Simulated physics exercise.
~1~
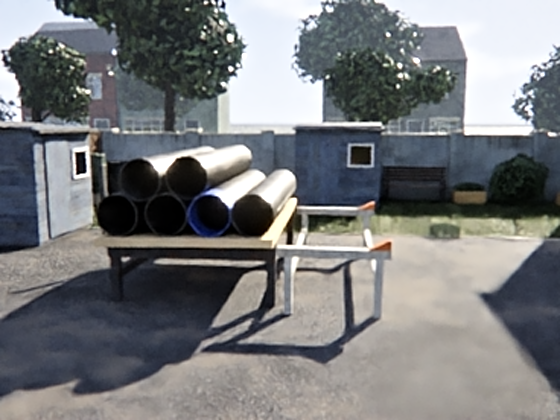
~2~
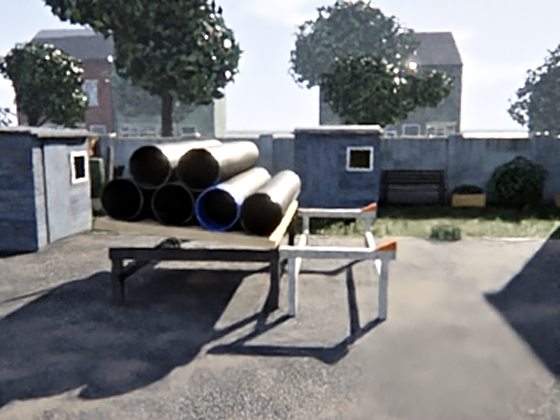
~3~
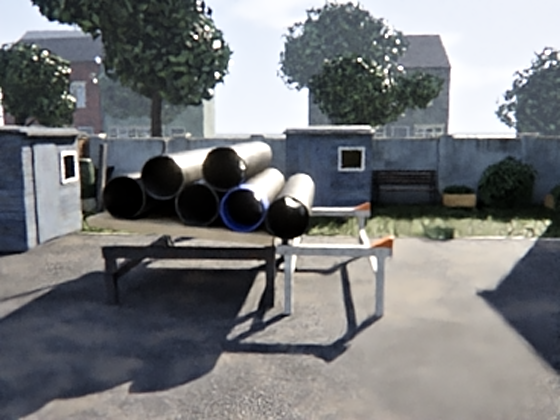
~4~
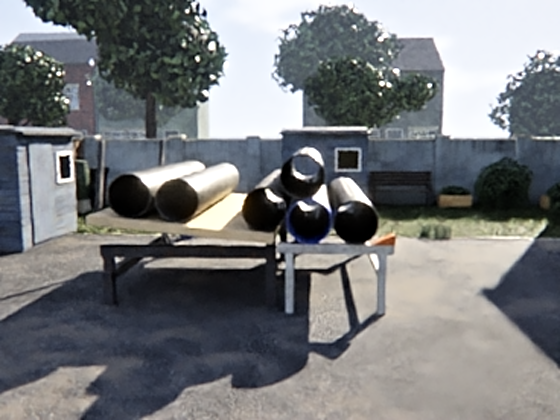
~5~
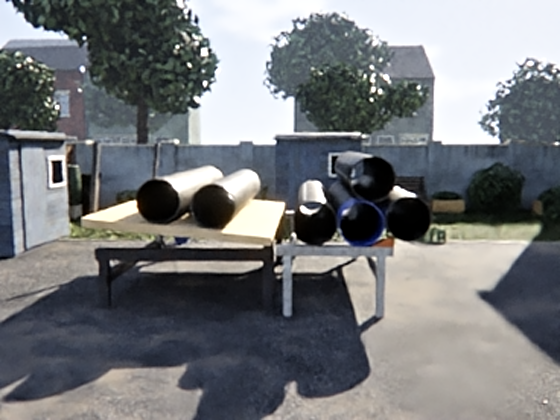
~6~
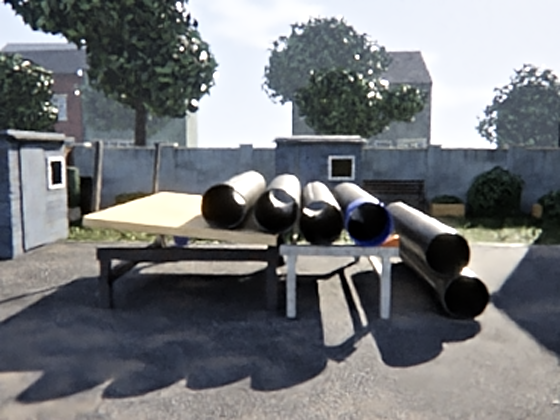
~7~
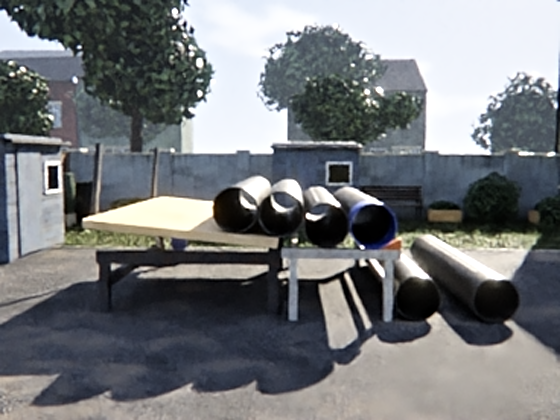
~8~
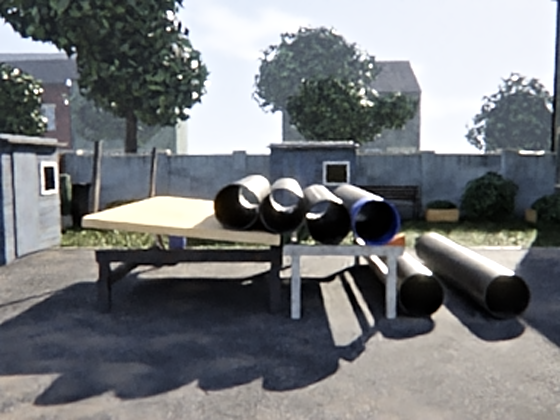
Six hollow pipes, five dark and one marked blue, lie stacked end-on on a wooden table in a sunlit yard, seen from the front with sheds, a wall, trees and houses behind. The tabletop tilts down to the right, and the pile slides and rolls toward a lower white rack with orange tips. The blue pipe crosses onto the rack among the leading pipes while two dark ones trail behind. Two dark pipes then drop off the right end to the ground. The rest settle in a row, the blue one resting at the rack's right end.
